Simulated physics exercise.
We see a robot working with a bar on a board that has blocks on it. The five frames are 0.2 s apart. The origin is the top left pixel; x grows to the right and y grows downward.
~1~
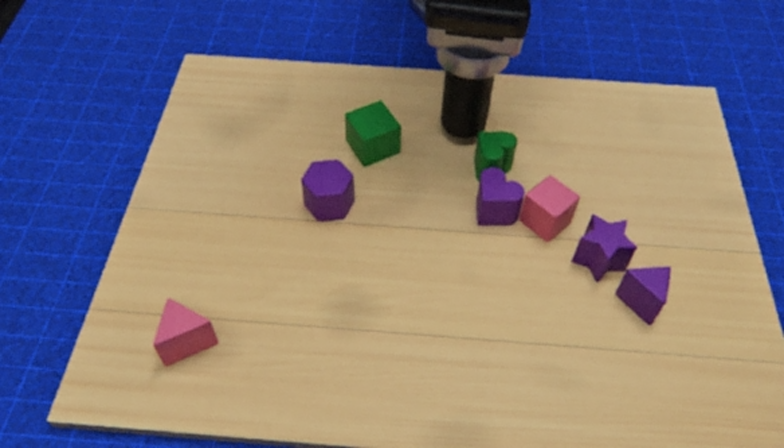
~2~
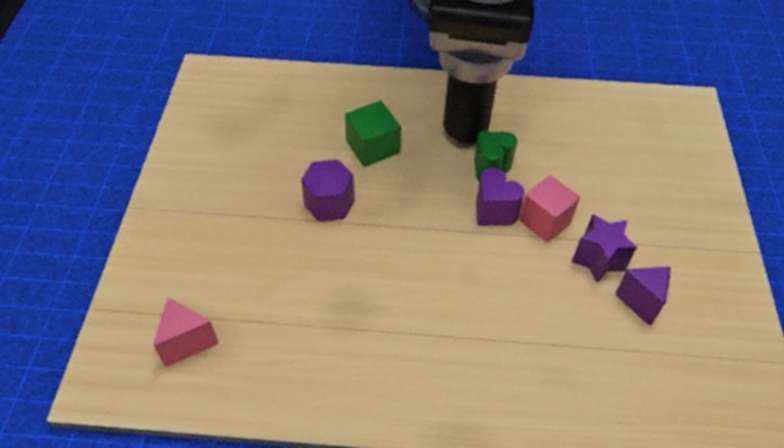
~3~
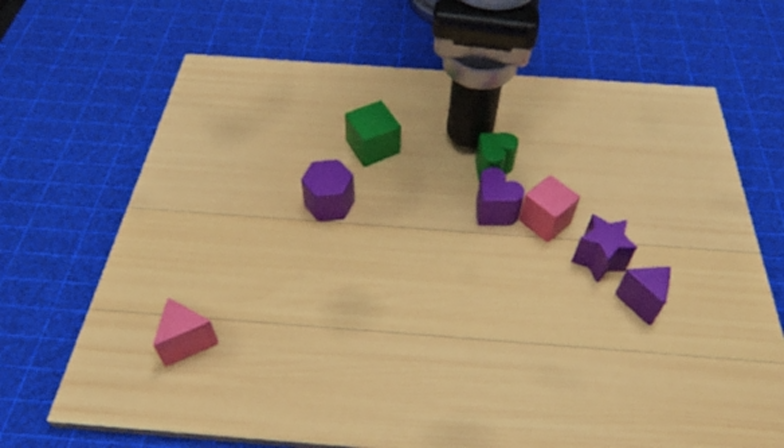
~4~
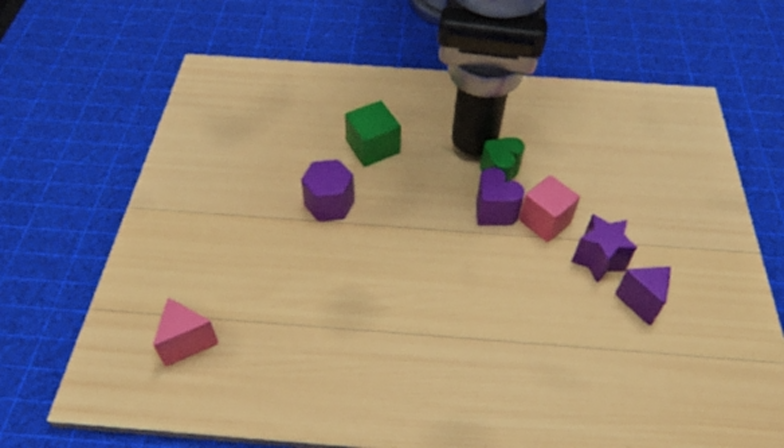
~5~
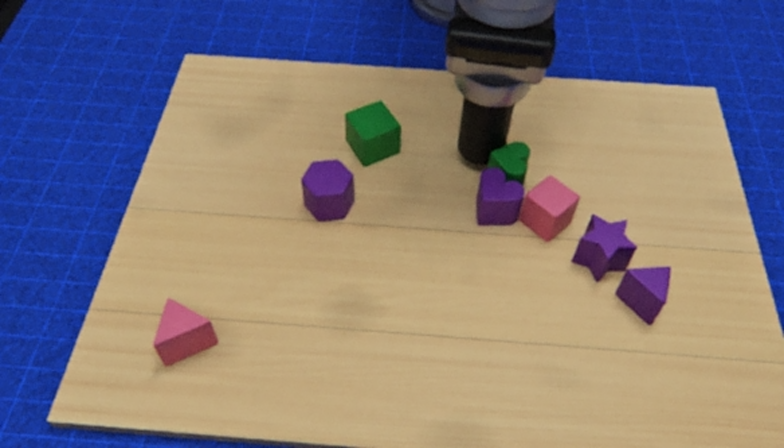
A robot's dark bar, above the green heart-shaped block on a wooden board, moves slightly down and to the right. It meets the green block and nudges it a short way right, just above the purple heart-shaped block, while the pink, purple and other green blocks stay still.
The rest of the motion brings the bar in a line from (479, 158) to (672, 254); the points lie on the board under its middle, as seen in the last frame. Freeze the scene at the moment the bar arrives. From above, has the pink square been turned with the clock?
No, I don't think so.
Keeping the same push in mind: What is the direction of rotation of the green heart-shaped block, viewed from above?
Seen from overhead, it turns clockwise.
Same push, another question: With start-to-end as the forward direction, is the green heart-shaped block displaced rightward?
Yes, I think so.
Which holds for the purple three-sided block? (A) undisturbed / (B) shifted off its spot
The answer is B.
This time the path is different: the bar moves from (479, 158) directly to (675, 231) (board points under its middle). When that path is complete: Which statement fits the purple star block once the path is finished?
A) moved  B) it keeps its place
A
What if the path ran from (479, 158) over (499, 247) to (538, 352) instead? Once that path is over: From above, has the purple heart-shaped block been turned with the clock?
In short: No.
On the path given first. One third of the way, bar at (544, 177); green heart-shaped block at (572, 195), turned 35° clockwise; pink square at (591, 229); purple star block at (631, 254); purple three-sided block at (660, 283).
Two thirds of the way, bar at (609, 209); green heart-shaped block at (603, 226); pink square at (594, 261), turned 20° anticlockwise; purple star block at (644, 270); purple three-sided block at (678, 298).
At the end, bar at (678, 244); green heart-shaped block at (614, 231), turned 165° clockwise; pink square at (593, 263), turned 20° anticlockwise; purple star block at (644, 270); purple three-sided block at (678, 298).
